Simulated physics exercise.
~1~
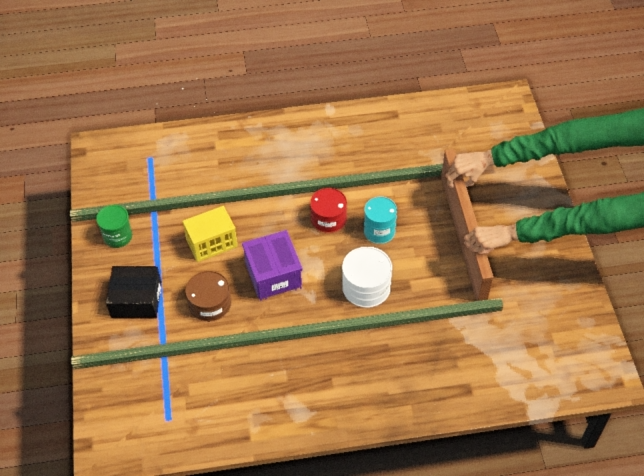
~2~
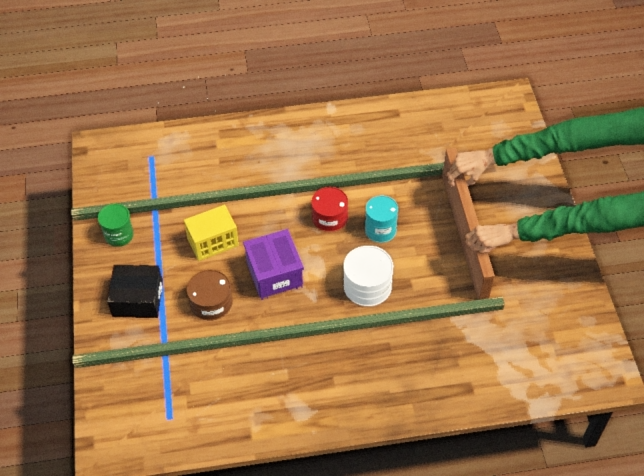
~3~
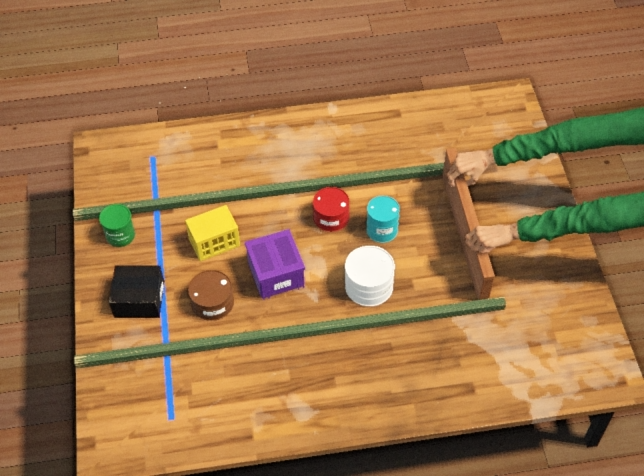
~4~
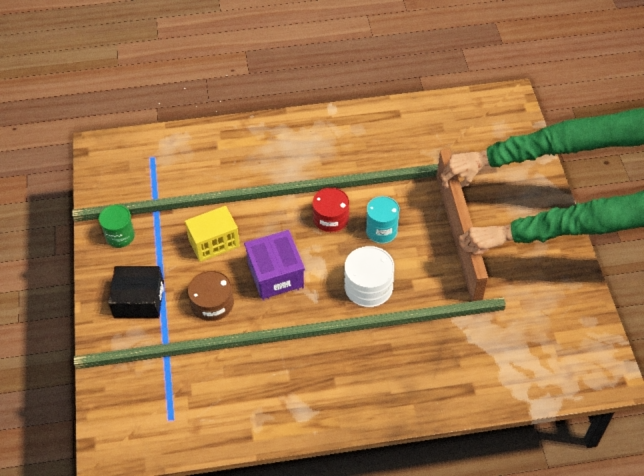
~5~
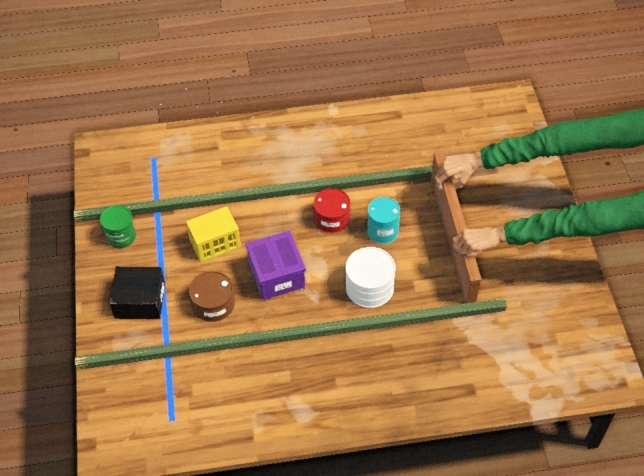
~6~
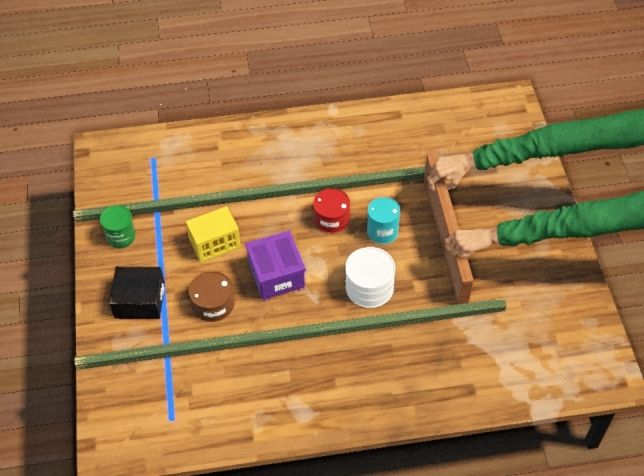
In this clip, two green-sleeved hands slide a wooden plank a short way left between two green rails on a wooden table, while the colourful boxes and round containers near a blue tape line stay almost still.
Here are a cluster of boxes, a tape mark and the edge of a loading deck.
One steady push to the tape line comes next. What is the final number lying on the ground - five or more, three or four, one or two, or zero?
It ends at one or two.
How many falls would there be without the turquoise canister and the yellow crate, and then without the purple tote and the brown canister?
The first count is 1 and the second is 0.
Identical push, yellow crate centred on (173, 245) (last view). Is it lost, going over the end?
Result: It stays aboard.
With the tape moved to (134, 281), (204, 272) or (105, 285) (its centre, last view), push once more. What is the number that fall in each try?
Ground tally per try: 3 / 0 / 5.
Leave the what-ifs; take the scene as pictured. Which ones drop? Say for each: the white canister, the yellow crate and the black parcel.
Here is how it goes: The white canister remains aboard, the yellow crate remains aboard, the black parcel ends up below.
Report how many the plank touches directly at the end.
3 end up touching it.
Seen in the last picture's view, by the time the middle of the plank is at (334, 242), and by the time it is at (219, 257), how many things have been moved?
At the first place 4, at the second 7.
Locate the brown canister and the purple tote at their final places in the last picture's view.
The brown canister at (92, 332), the purple tote at (119, 281).
Early on, none off yet; green pail at rest near (118, 227); black parcel at rest near (138, 293); brown canister at rest near (212, 297).
A while later, none off yet; green pail at rest near (118, 227); black parcel travelled a little near (117, 291); brown canister travelled about its own width near (150, 317).
Finally, the number that fall off is one or two; lost, black parcel.
